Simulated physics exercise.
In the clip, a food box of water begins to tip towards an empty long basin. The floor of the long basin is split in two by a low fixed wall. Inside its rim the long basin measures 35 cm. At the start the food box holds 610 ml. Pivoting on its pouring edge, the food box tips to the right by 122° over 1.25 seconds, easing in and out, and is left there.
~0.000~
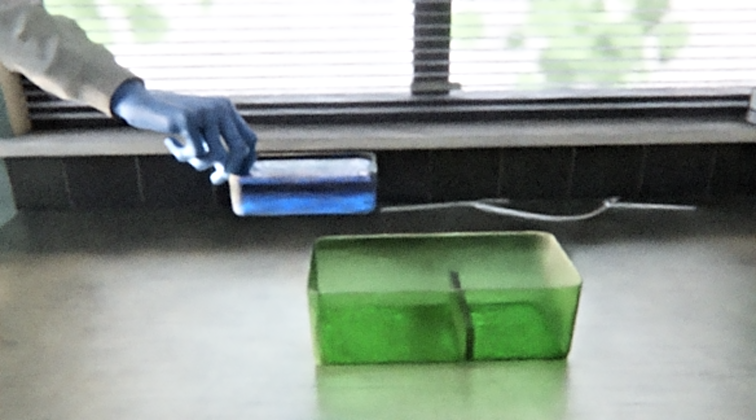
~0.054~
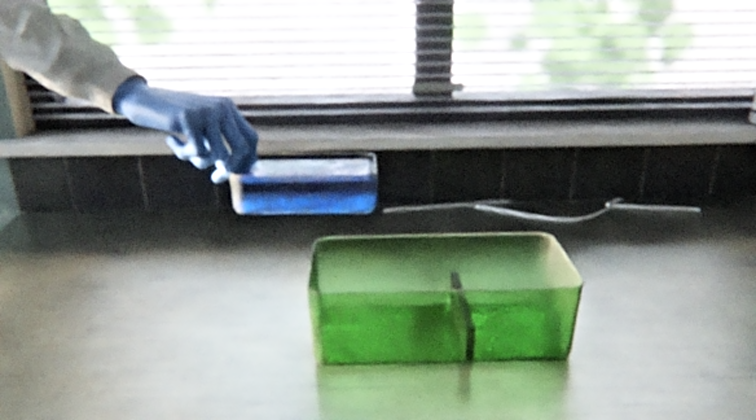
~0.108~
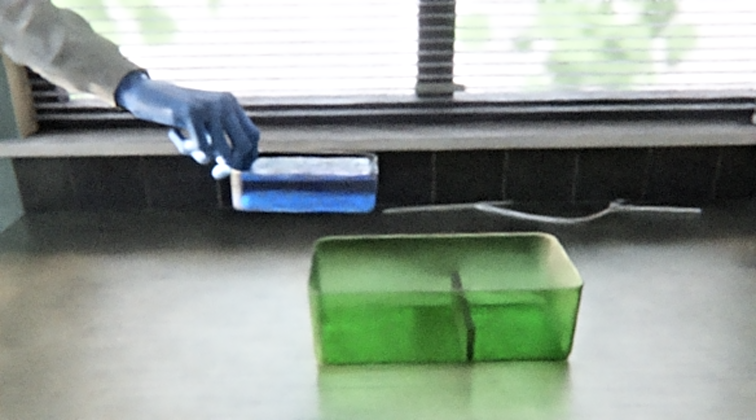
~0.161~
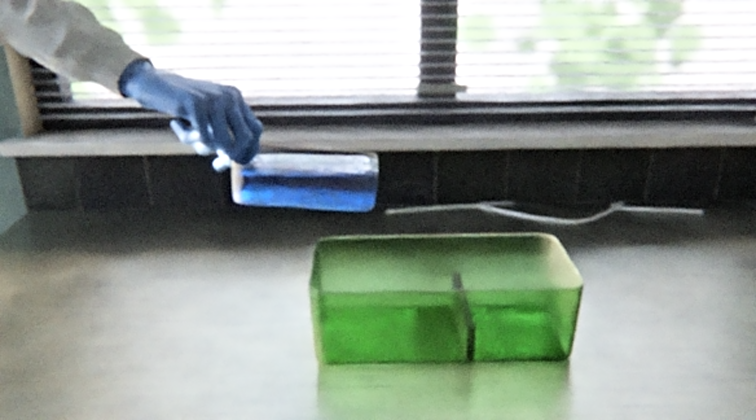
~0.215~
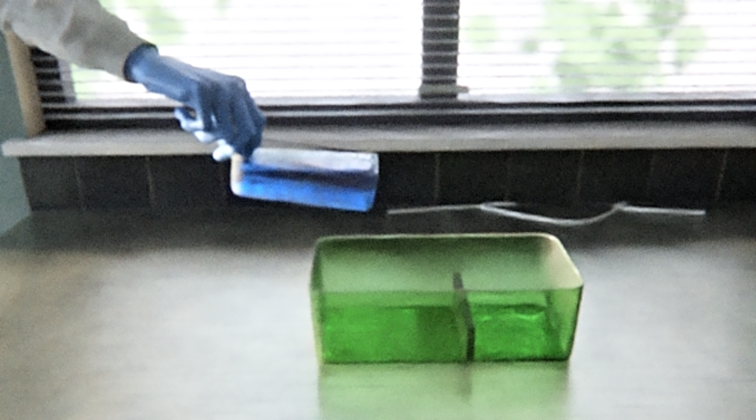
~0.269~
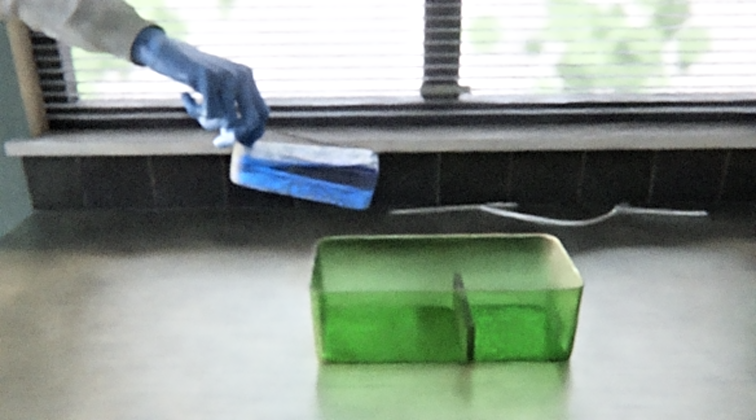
At the start, a blue-gloved hand holds a clear container of blue liquid level above a counter, behind and left of a green-tinted, divided basin. The hand then lifts slightly as the container slowly tilts down to the right, its liquid shifting toward the lower right end.
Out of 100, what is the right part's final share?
About 57 out of 100.
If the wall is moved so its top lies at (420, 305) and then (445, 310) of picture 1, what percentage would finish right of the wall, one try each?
80 per cent first, 70 per cent second.
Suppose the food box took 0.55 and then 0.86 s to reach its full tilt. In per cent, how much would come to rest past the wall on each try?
I'd expect close to 45 per cent and then close to 60 per cent.
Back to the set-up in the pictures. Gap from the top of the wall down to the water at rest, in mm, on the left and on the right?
Left 44 mm, right 34 mm.
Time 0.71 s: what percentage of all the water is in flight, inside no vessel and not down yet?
It comes to about 54 percent.
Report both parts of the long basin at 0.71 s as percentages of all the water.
Lab note: Left near 20 %, right near 12.
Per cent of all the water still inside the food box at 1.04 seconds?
What remains is about 1 percent of it all.
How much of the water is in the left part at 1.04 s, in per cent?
The fraction is near 32 percent.
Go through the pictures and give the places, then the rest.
Tilt 0°; pouring edge (375, 165); surface from (238, 171) to (373, 168); the long basin's rim runs from (310, 265) to (566, 258); the wall's top is at (461, 298), in the first frame.
Tilt 1°; pouring edge (375, 165); surface from (239, 171) to (373, 168), in the second frame.
Tilt 2°; pouring edge (376, 165); surface from (240, 168) to (374, 167), in the third frame.
Tilt 5°; pouring edge (377, 165); surface from (240, 163) to (375, 165), in the fourth frame.
Tilt 9°; pouring edge (377, 165); surface from (240, 158) to (376, 162), in the fifth frame.
Tilt 13°; pouring edge (377, 165); surface from (240, 151) to (378, 160); 1 per cent is over the edge, in the sixth frame.
After 0.71 s the tilt is 74° and 14 per cent is still to pour, 20 is left of the wall and 12 right of it.
After 1.04 s the tilt is 114° and 1 per cent is still to pour, 33 is left of the wall and 57 right of it.
After 1.38 s the tilt is 122° and 0 per cent is still to pour, 38 is left of the wall and 57 right of it.
After 1.75 s the tilt is 122° and 0 per cent is still to pour, 38 is left of the wall and 57 right of it.
In the end 38 per cent lies left of the wall, 57 right of it and 5 outside.
